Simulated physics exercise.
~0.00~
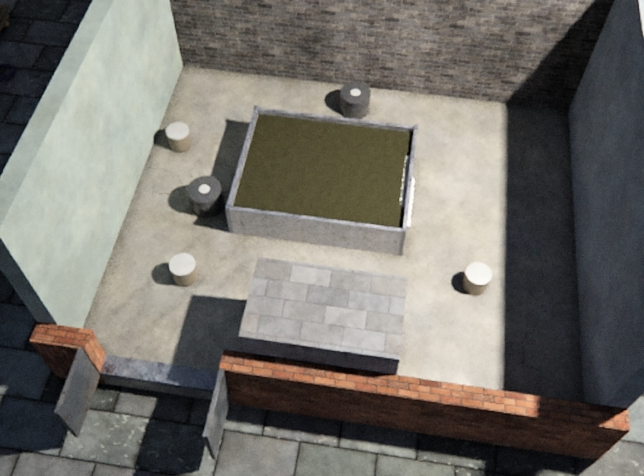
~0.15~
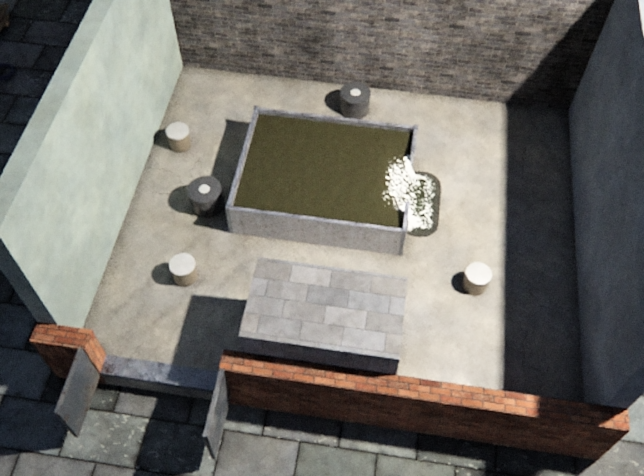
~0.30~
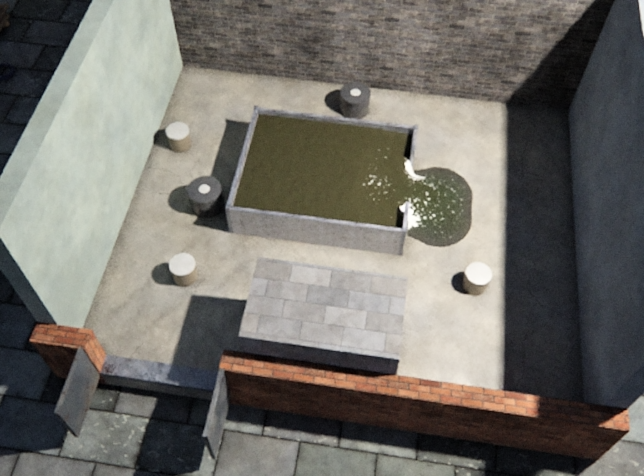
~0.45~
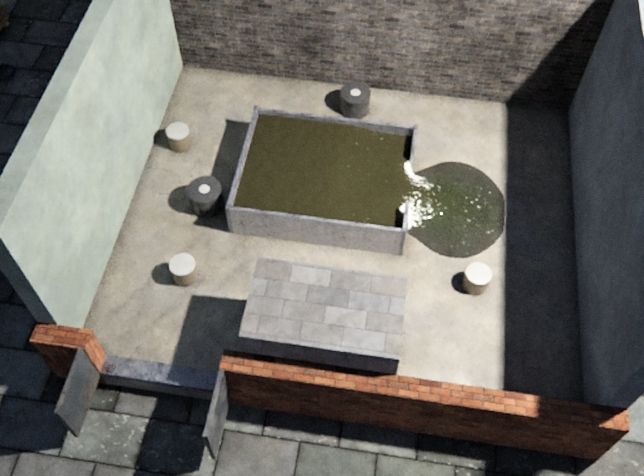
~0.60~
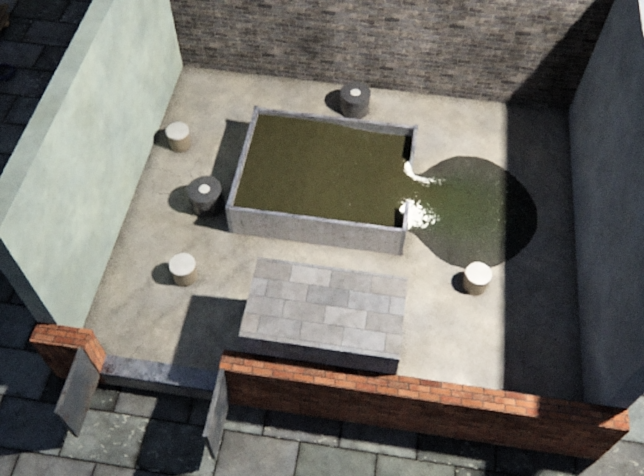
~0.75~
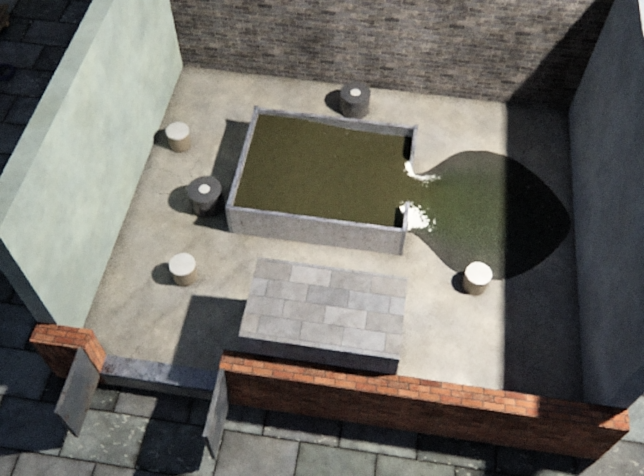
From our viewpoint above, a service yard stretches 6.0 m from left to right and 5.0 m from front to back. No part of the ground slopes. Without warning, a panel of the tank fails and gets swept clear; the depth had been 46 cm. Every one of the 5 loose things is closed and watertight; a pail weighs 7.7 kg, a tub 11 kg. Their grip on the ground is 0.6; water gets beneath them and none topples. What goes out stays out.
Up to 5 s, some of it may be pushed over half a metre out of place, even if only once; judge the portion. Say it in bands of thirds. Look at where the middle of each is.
Fails to reach a third.
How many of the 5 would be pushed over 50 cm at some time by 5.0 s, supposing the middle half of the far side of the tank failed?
The answer would then be 2.
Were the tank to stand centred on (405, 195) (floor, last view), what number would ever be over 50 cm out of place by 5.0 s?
That gives 1 of them.
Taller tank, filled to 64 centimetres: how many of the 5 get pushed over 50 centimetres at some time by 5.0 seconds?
Result: 1.
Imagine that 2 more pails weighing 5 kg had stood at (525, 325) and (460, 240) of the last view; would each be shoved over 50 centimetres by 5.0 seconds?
Taking them in turn, the first is above the mark and the second above the mark.
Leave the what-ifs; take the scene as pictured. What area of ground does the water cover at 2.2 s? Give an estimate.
Flooded: Near 11.5 m2.
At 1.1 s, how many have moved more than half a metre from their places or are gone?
At that time I count 0.
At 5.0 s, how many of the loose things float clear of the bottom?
0.
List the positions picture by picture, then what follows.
In the first picture, a pail at (177, 131), on the bottom; a pail at (182, 264) rests on the ground; 3.7 m2 under water; 0 of 5 have shifted.
In the second picture, a pail at (177, 131) rests on the ground; a pail at (182, 264) rests on the ground; water covers 4.1 m2; 0 of 5 have shifted.
In the third picture, a pail at (177, 131), on the bottom; a pail at (182, 264), on the bottom; water covers 4.7 m2; 0 of 5 have shifted.
In the fourth picture, a pail at (177, 131) rests on the ground; a pail at (182, 264), on the bottom; water covers 5.4 m2; 0 of 5 have shifted.
In the fifth picture, a pail at (177, 131), on the bottom; a pail at (182, 264), on the bottom; 6.1 m2 under water; 0 of 5 have shifted.
In the sixth picture, a pail at (177, 131), on the bottom; a pail at (182, 264), on the bottom; water covers 7.0 m2; 0 of 5 have shifted.
After 1.1 s 0 of 5 are over 50 cm from their spots; 0 afloat.
After 2.2 s 0 of 5 are over 50 cm from their spots; 0 afloat.
After 3.5 s 0 of 5 are over 50 cm from their spots; 0 afloat.
After 5.0 s 0 of 5 are over 50 cm from their spots, and 0 have been at some point; 0 afloat.
